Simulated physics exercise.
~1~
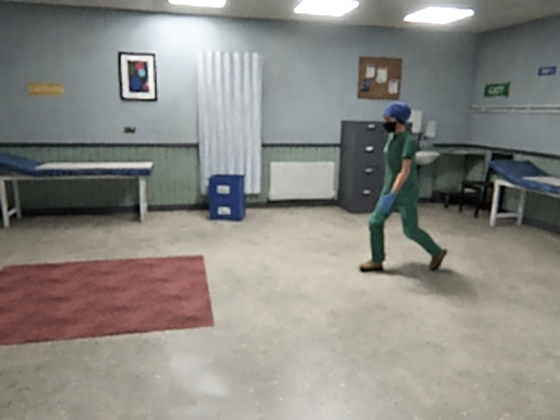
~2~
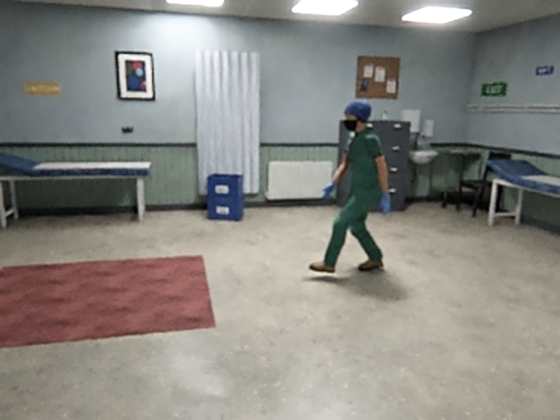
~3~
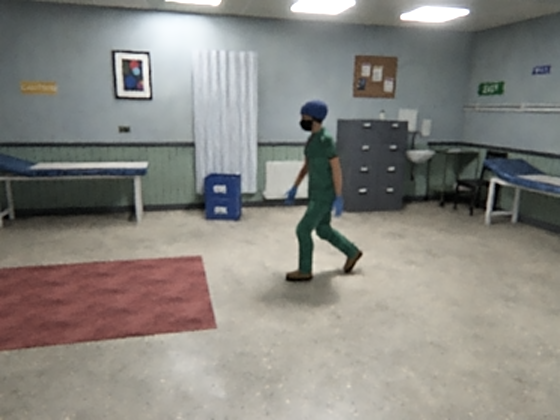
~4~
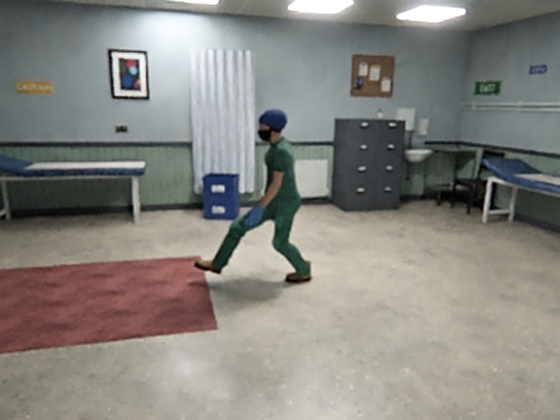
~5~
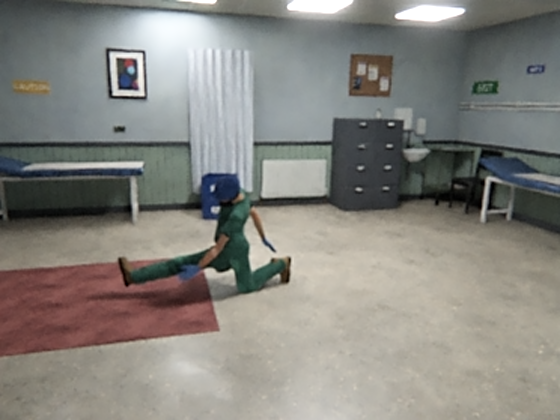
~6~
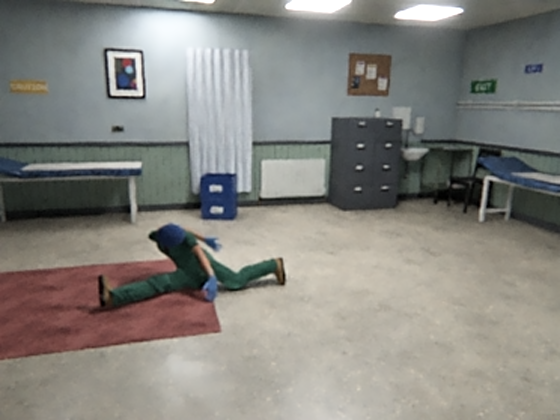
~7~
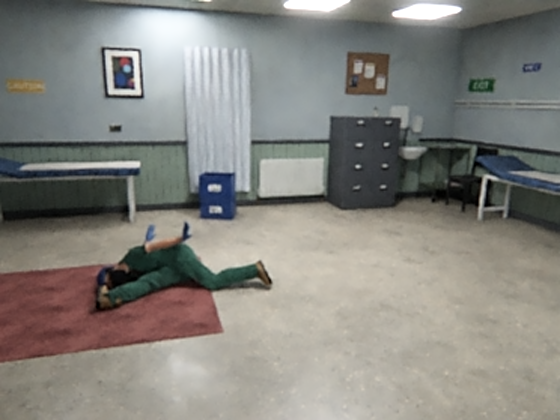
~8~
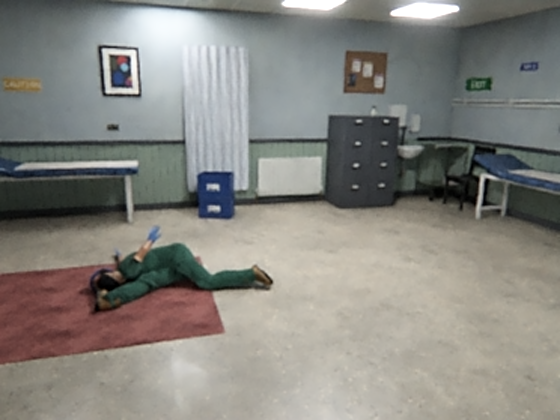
A person in green scrubs, a blue cap and a dark mask walked left across a clinic-like room towards a red mat, then dropped with legs spread, toppled forward onto it and ended up lying there, lower legs stretched off its edge.
